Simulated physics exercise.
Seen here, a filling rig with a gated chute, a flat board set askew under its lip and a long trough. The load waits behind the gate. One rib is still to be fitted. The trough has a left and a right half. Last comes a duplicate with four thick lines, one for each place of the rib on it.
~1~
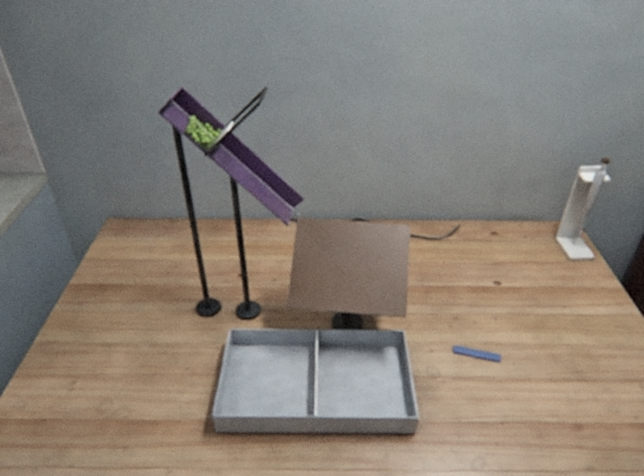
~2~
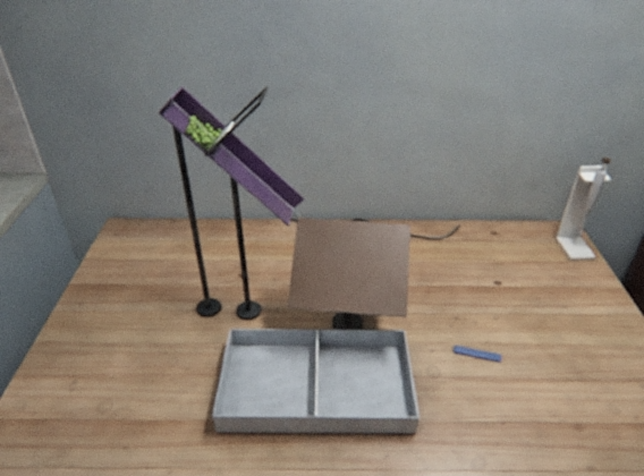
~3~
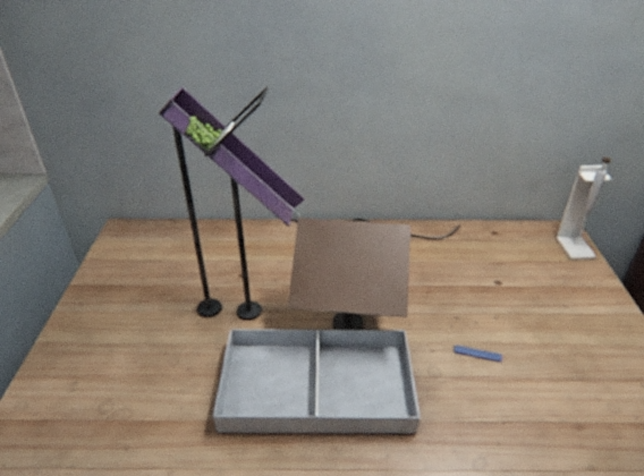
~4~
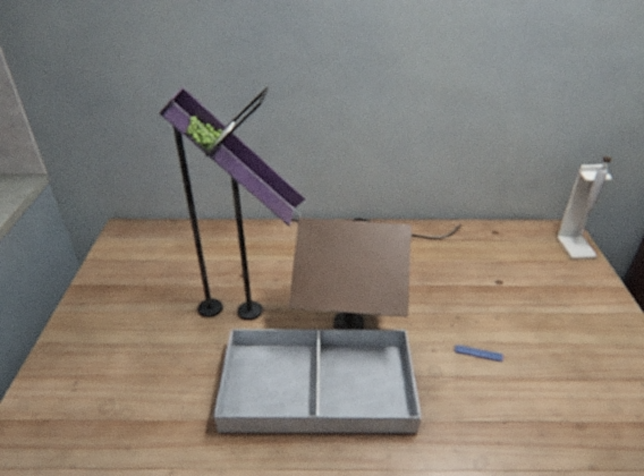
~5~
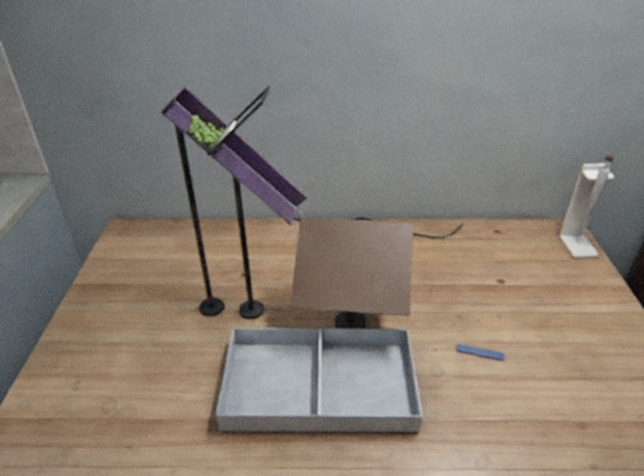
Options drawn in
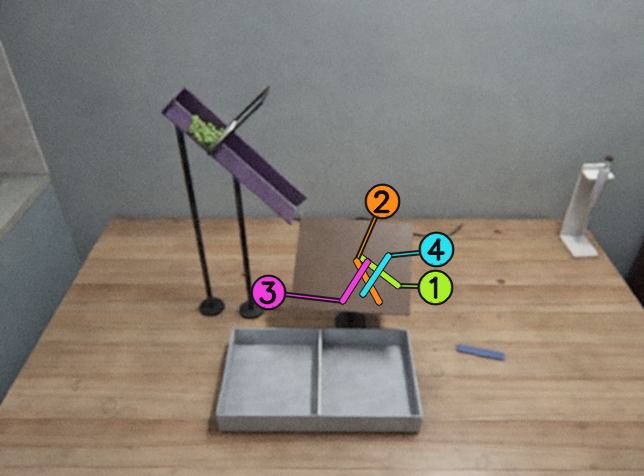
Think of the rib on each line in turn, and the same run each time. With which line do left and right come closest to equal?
Take 3.
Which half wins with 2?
More lands on the right.
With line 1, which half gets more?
More lands on the right.
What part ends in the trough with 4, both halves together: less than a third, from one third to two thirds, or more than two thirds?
More than two thirds.
On the marked copy, line 1 from (360, 256) to (398, 285); line 2 from (356, 260) to (379, 302); line 3 from (367, 261) to (342, 301); line 4 from (388, 255) to (362, 294).
For line 1, of what is caught, a small part in the left half, nearly all in the right.
For line 2, of what is caught, a small part in the left half, nearly all in the right.
For line 3, of what is caught, about half in the left half, about half in the right.
For line 4, of what is caught, a small part in the left half, nearly all in the right.
